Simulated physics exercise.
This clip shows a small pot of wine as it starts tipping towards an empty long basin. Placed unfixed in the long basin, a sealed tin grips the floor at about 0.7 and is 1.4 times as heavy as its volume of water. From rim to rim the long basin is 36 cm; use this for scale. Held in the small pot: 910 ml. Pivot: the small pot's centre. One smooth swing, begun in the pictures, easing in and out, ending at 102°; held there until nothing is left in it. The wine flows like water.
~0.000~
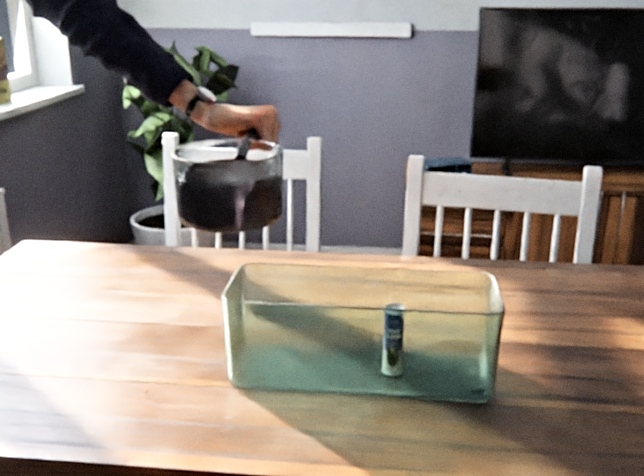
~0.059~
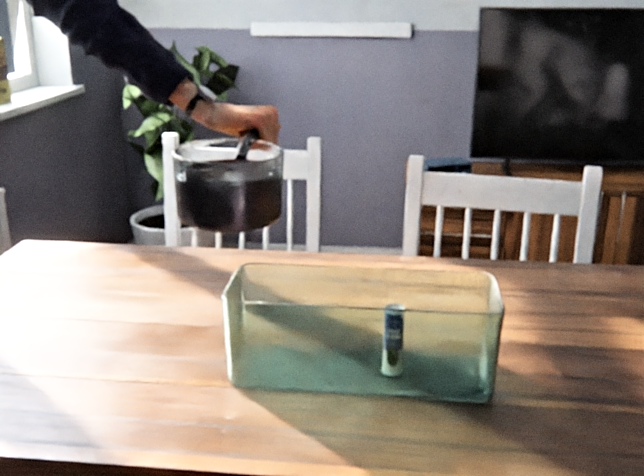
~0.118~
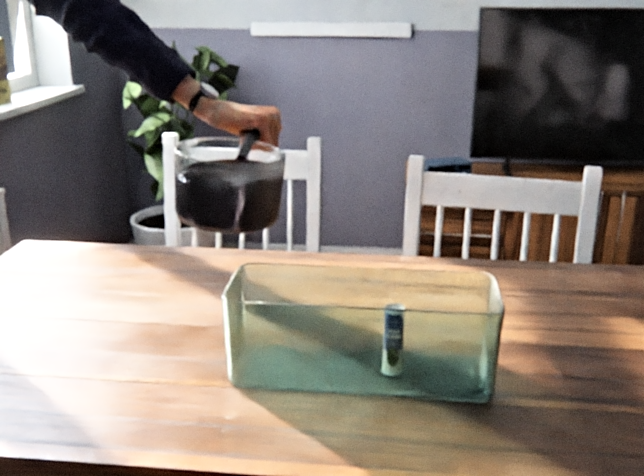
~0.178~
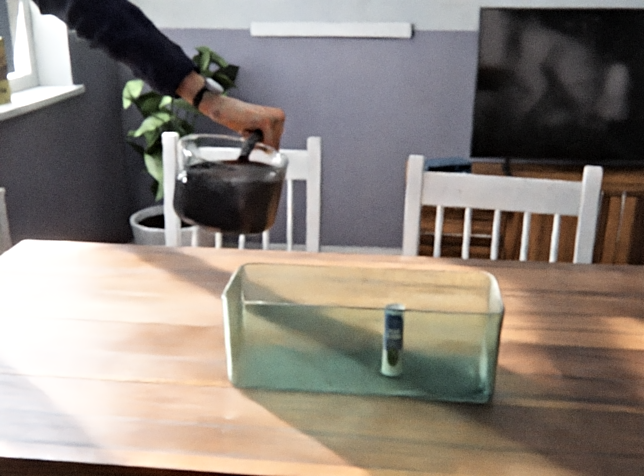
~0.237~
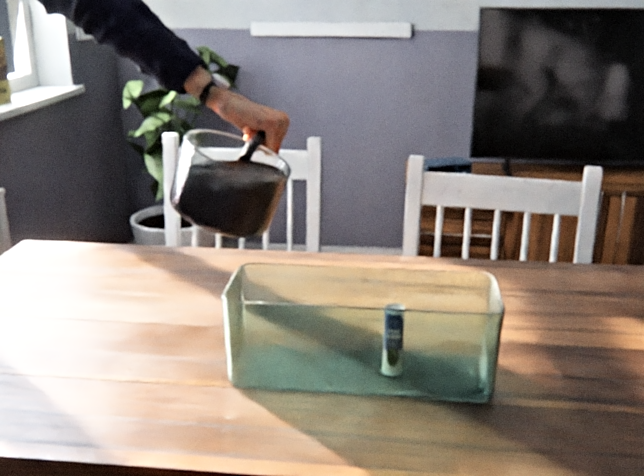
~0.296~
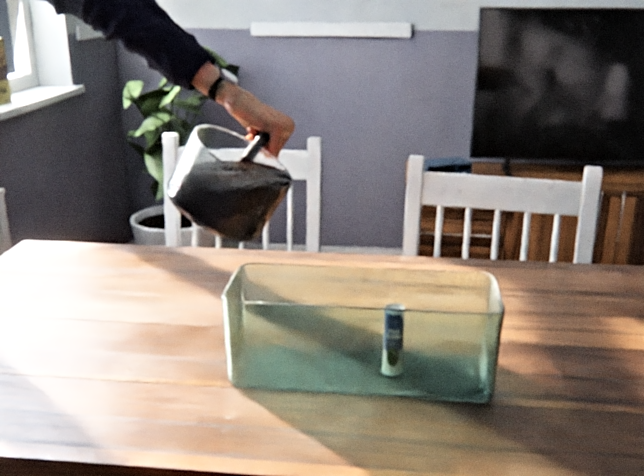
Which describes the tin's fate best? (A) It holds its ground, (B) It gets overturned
It holds its ground.
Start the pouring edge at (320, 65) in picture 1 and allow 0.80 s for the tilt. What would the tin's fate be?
Then it tips over.
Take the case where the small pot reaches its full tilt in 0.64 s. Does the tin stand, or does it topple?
Result: Tin still standing.
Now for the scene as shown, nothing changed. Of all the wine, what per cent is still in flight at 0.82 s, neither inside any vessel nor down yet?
Something like 10 per cent of the total.
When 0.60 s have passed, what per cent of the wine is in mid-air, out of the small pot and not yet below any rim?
My guess is roughly 34 %.
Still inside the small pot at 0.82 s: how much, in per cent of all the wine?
Near 12 percent, more or less.
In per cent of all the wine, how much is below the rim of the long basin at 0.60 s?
Some 16 per cent.
By 0.60 s the tilt is 87° and 48 per cent is still to pour; the tin stands where it began.
By 0.82 s the tilt is 102° and 12 per cent is still to pour; the tin stands where it began.
By 1.05 s the tilt is 102° and 2 per cent is still to pour; the tin stands where it began.
By 1.30 s the tilt is 102° and 0 per cent is still to pour; the tin stands where it began.
At rest the tin stands where it began.
